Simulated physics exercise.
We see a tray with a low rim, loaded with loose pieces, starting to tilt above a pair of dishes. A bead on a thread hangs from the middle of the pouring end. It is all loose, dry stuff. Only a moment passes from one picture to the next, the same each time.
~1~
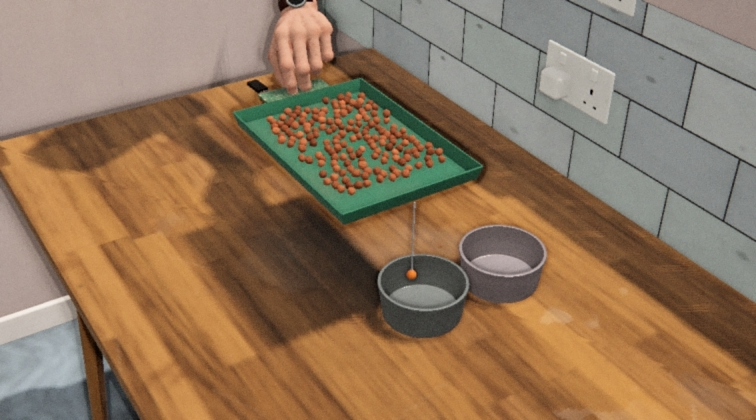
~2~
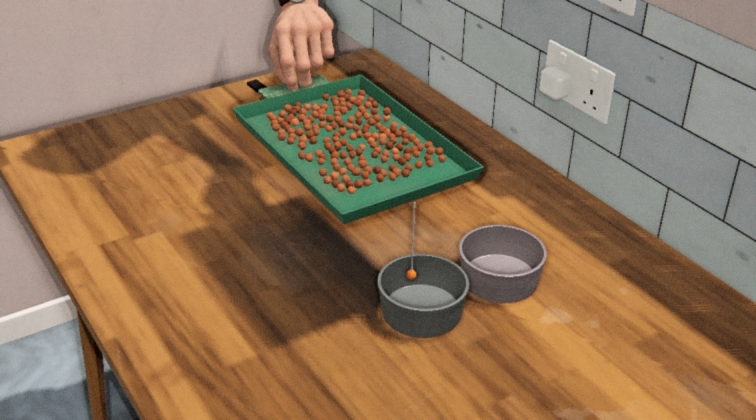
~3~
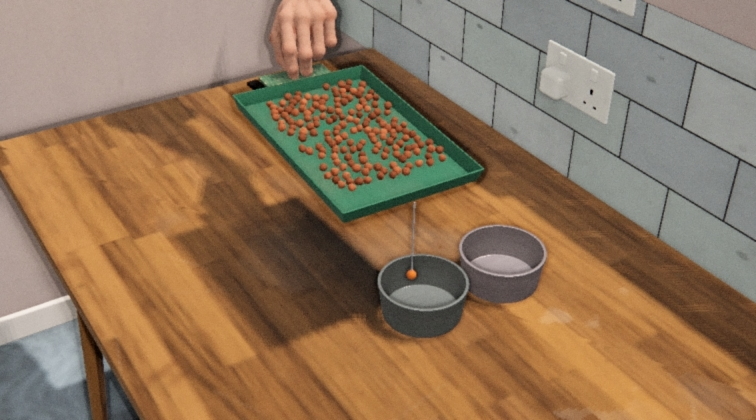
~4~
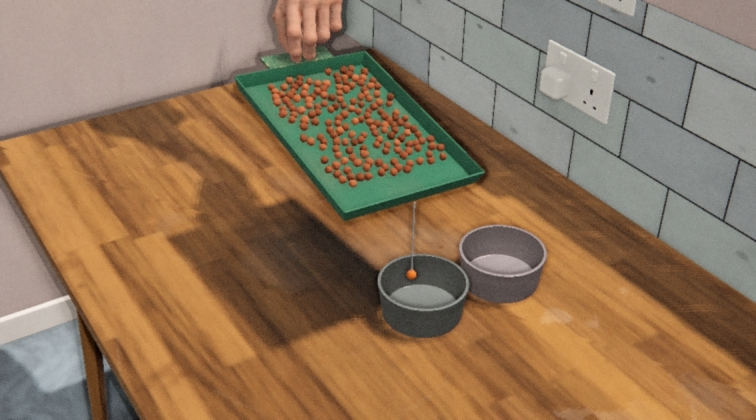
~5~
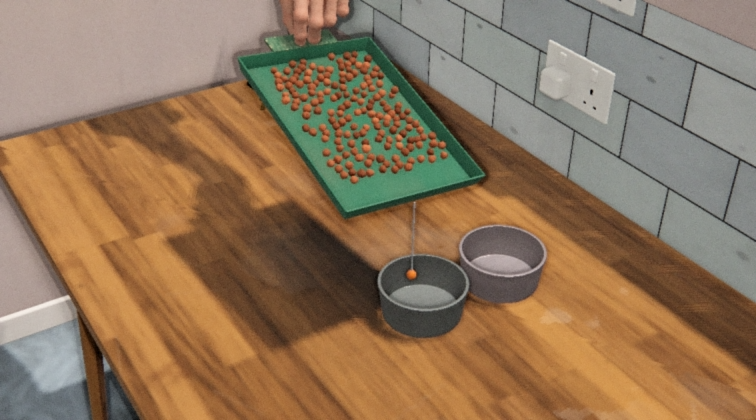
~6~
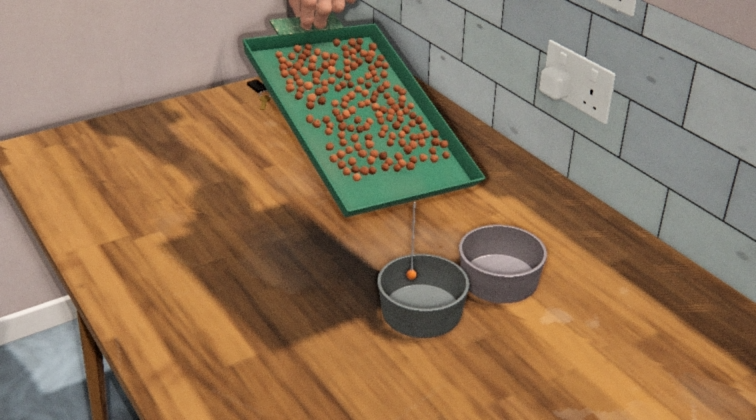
A hand lifts the far end of a green tray of clay pellets above two dishes.
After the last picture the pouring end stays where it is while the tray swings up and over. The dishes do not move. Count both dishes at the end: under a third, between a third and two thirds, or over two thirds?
The two hold between a third and two thirds of the load.
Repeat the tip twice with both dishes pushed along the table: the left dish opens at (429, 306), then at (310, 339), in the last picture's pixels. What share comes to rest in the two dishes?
About 80 and 20 per cent.
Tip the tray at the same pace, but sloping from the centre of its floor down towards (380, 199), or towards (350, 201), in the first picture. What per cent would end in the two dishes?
The first gives 10 %, the second 0 %.
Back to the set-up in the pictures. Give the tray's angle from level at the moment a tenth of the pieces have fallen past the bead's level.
At about 80°.
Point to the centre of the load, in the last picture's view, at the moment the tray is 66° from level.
At about (444, 169).
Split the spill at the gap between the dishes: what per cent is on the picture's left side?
Close to 30 per cent.
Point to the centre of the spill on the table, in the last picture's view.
Roughly at (491, 342).
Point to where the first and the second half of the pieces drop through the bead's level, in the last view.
The first part at (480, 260); the rest at (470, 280).
Soon, tray tipped steeply; nearly all on the tray; a stray few in the air.
A while on, tray tipped past a quarter turn; about half on the tray; a small part in the left dish; a small part in the right dish; about a quarter outside both; a small part in the air.
Towards the end, tray tipped past a quarter turn; about a quarter in the left dish; about a quarter in the right dish; about half outside both.
Finally, tray tipped past a quarter turn; about a quarter in the left dish; about a quarter in the right dish; about half outside both.
